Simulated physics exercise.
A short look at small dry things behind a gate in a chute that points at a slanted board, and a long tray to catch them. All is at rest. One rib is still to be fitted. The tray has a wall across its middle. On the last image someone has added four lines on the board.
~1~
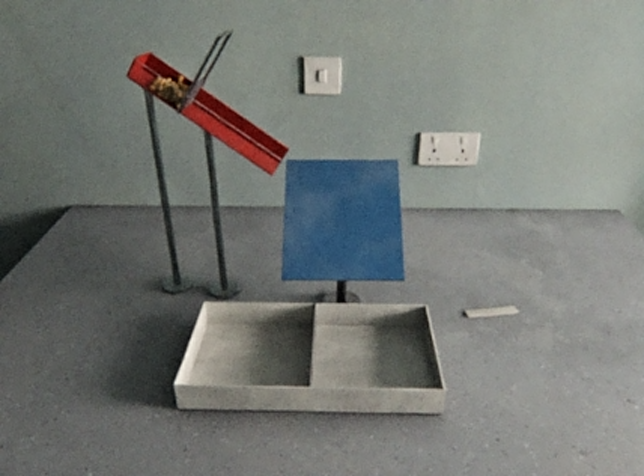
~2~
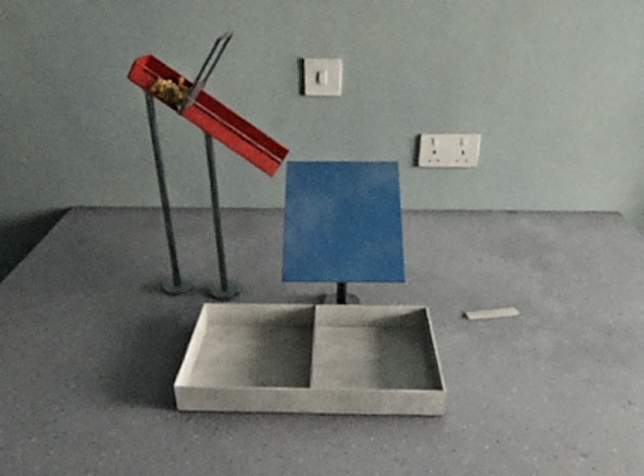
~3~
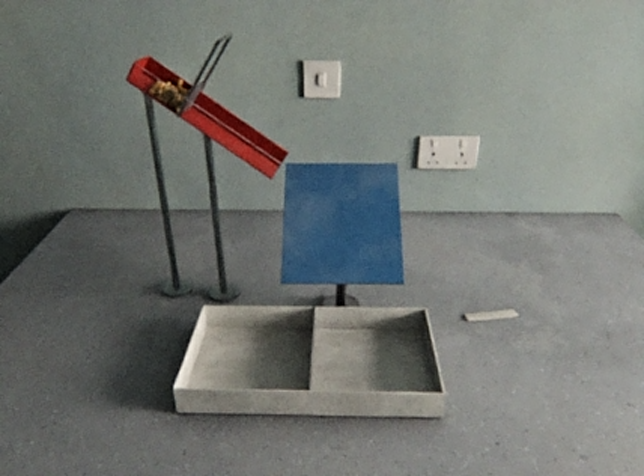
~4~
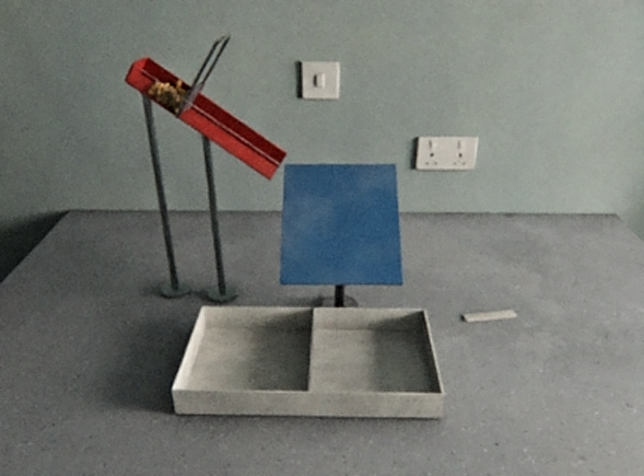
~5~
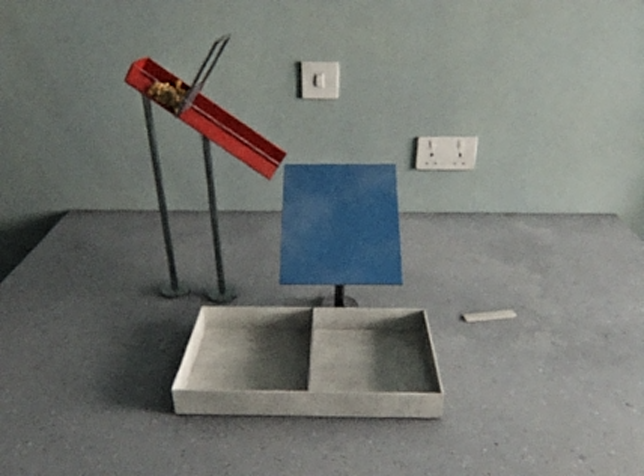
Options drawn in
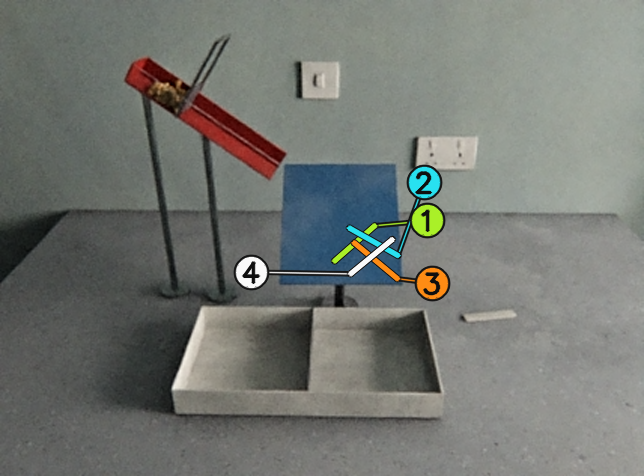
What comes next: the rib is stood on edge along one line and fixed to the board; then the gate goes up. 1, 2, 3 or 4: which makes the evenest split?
The answer is line 1.
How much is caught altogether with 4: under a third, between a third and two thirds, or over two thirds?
It is over two thirds.
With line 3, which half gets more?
More lands on the right.
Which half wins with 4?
Right.
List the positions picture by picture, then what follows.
The first frame shows load behind the gate near (177, 91), dried chickpeas; lip of the chute near (276, 170), sloping gently.
The second frame shows middle of the board near (343, 218), tilted fairly steeply; middle of its low edge near (343, 281); of its high edge near (342, 161).
The third frame shows front corners of the tray near (174, 389) and (445, 393); front end of its middle wall near (308, 391); gate still shut near (197, 89).
The fourth frame shows middle of the load near (175, 96); lip near (274, 174).
The fifth frame shows middle of the load near (175, 96); lip near (274, 174).
On the marked copy, line 1 from (374, 225) to (334, 260); line 2 from (349, 228) to (398, 255); line 3 from (354, 242) to (397, 278); line 4 from (392, 239) to (350, 273).
With 1, of what is caught, close to half in the left half, close to half in the right.
With 2, of what is caught, a small share in the left half, all but a few in the right.
With 3, of what is caught, a small share in the left half, all but a few in the right.
With 4, of what is caught, a small share in the left half, all but a few in the right.
